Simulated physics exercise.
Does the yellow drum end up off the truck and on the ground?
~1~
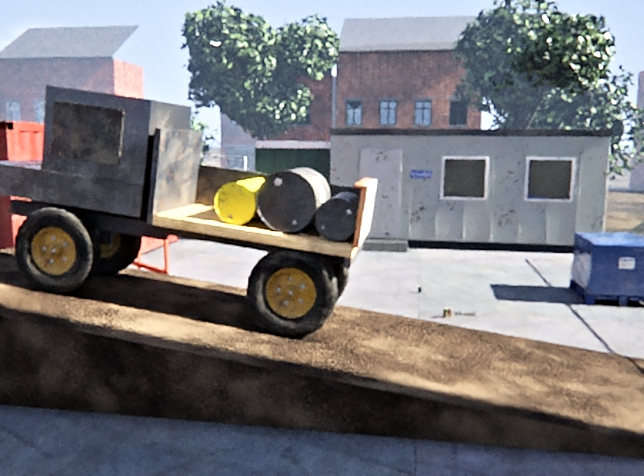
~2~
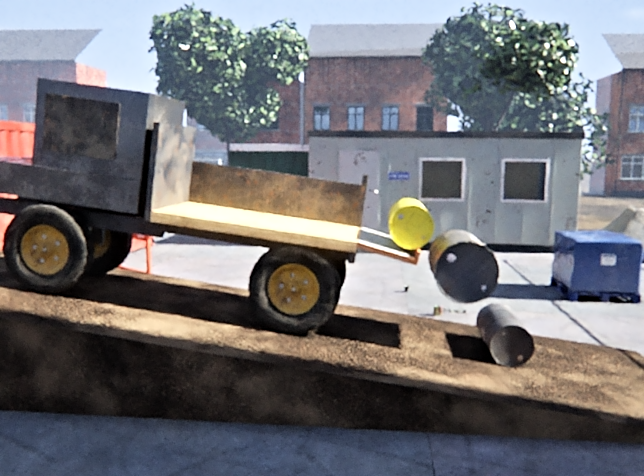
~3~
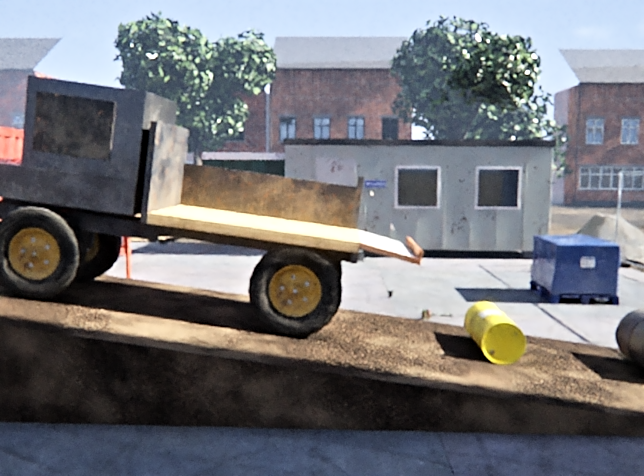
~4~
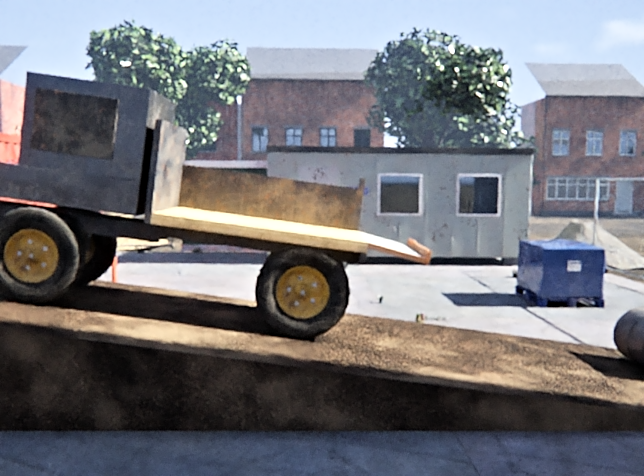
Yes, the yellow drum leaves the truck over the lowered tailgate and ends up on the ground.
